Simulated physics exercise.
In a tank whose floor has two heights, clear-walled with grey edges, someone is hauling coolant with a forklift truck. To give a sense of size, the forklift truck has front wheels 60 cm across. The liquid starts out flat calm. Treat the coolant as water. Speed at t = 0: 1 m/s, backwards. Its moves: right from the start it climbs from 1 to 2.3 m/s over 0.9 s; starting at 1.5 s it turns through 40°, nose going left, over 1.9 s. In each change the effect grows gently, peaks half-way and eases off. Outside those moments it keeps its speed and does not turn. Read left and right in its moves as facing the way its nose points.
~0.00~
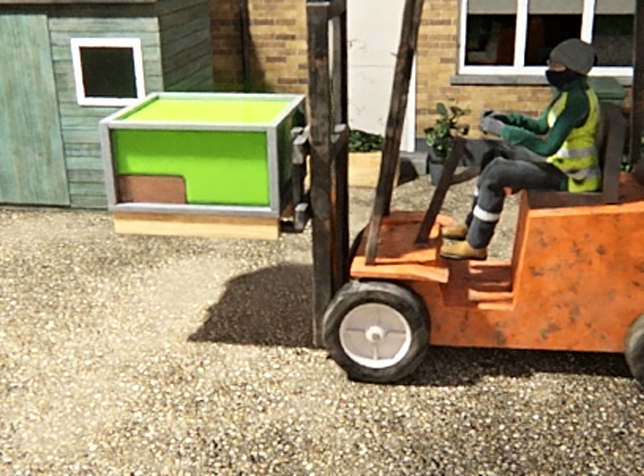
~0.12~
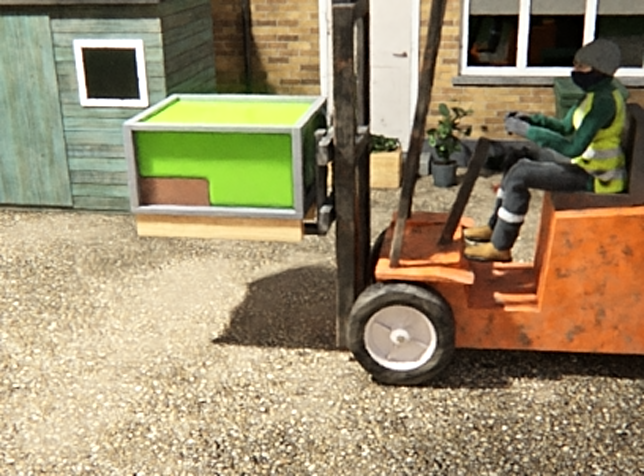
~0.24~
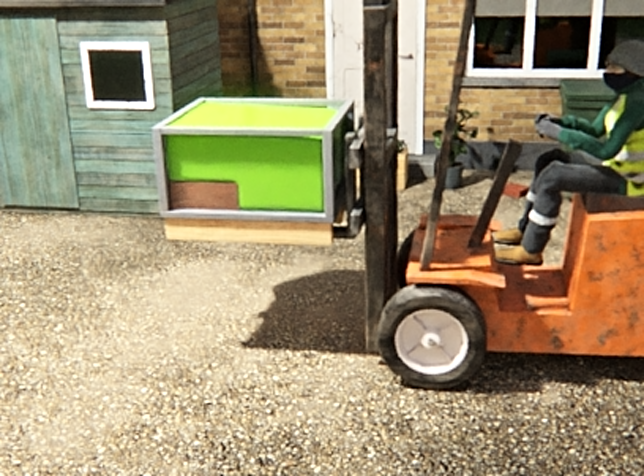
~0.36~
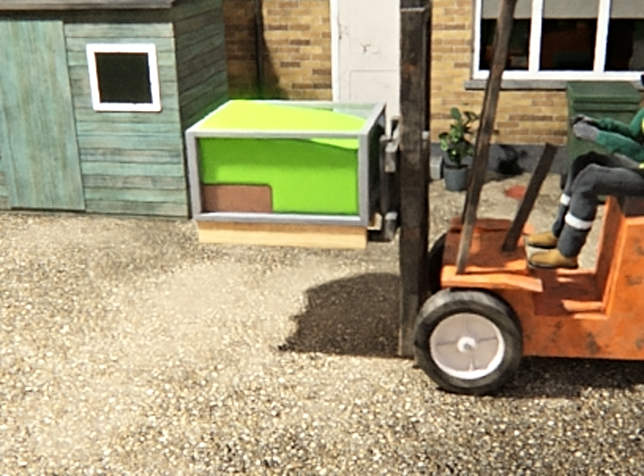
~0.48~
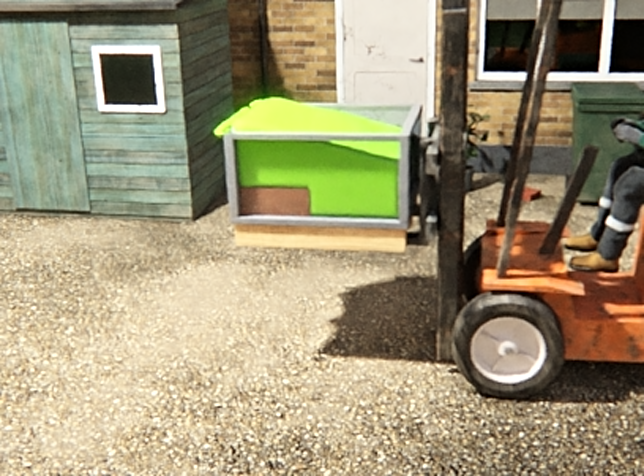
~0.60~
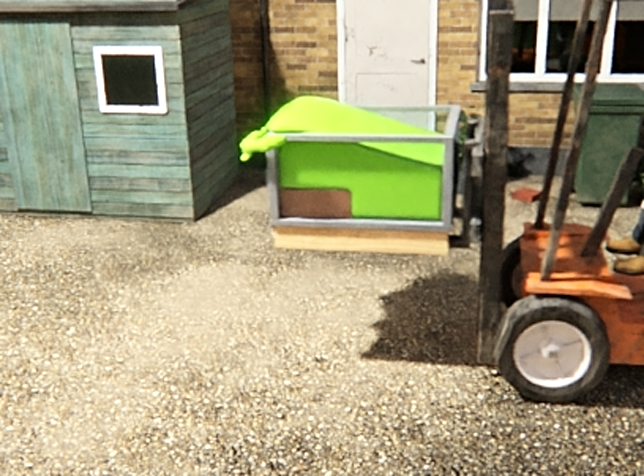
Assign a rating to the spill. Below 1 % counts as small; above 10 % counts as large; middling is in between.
Large, I would say.
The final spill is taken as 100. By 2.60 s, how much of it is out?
About 70 per cent.
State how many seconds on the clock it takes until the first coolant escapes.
Near 0.7 s.
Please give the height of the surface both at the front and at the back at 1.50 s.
Front level 34 cm, back level 48 cm.
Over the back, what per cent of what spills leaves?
Near 0 per cent of the spill.
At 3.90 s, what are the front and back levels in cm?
About 40 cm in front, about 36 cm behind.
After 1.50 s the surface is 33 cm up at the front and 47 cm at the back; 8 per cent is out, over the front.
After 2.60 s the surface is 42 cm up at the front and 42 cm at the back; 10 per cent is out, over the front.
After 3.90 s the surface is 40 cm up at the front and 37 cm at the back; 15 per cent is out, over the front and the near side.
After 6.39 s 15 per cent is out, over the front and the near side, 39 of 256 litres.
